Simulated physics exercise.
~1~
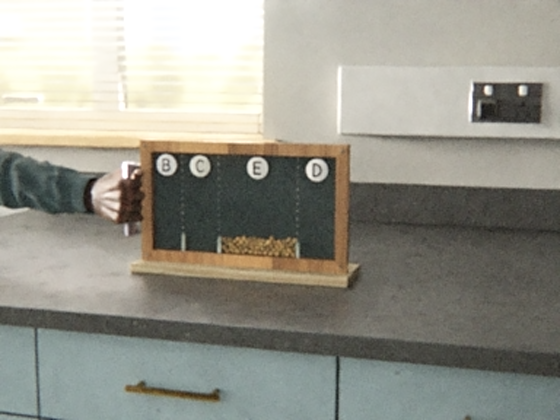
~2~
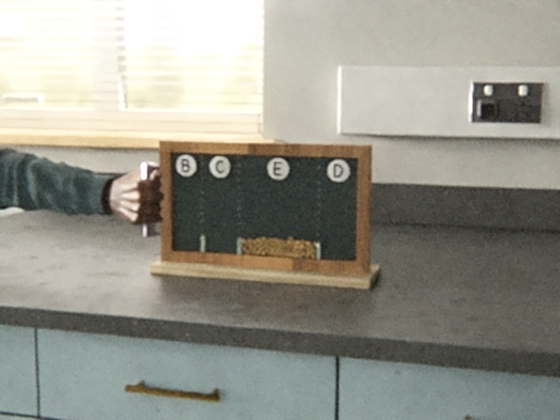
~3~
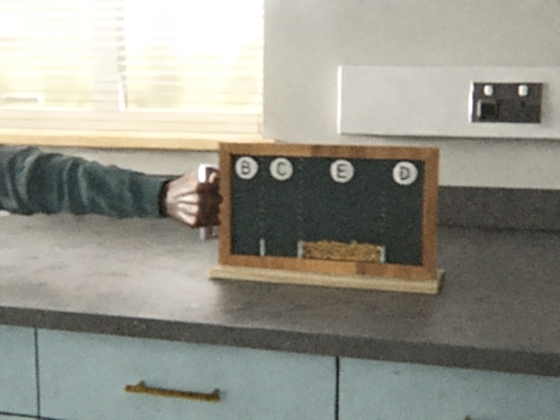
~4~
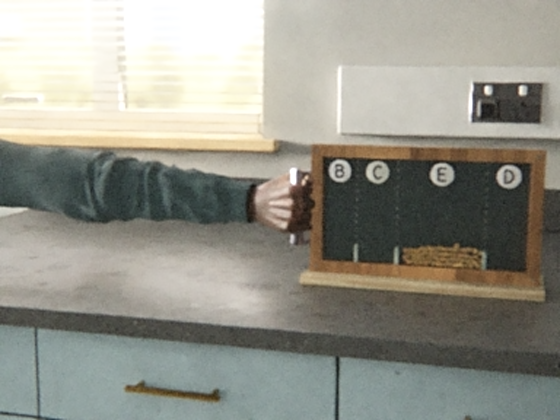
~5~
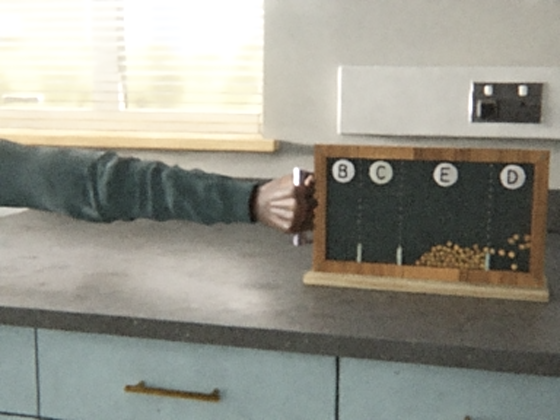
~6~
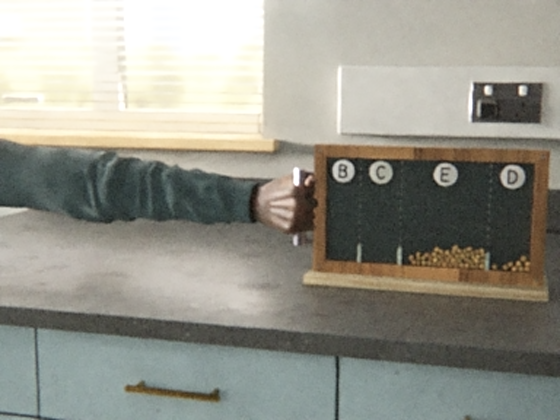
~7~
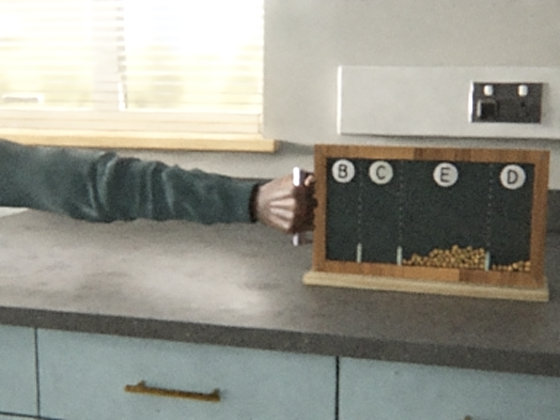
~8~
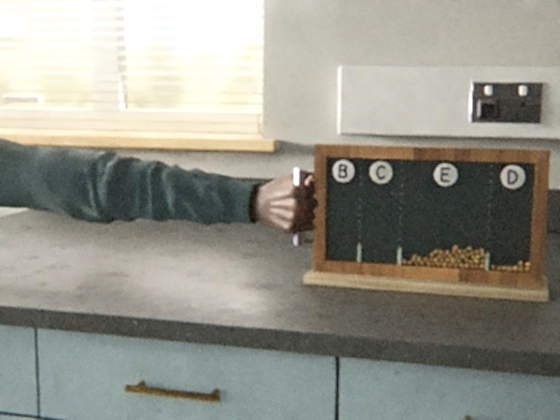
A hand in a dark green sleeve slid an upright, clear-fronted wooden box of small beads rightward along a grey counter and stopped; some beads spilled from strip E into D, where they settled, while most stayed in E.
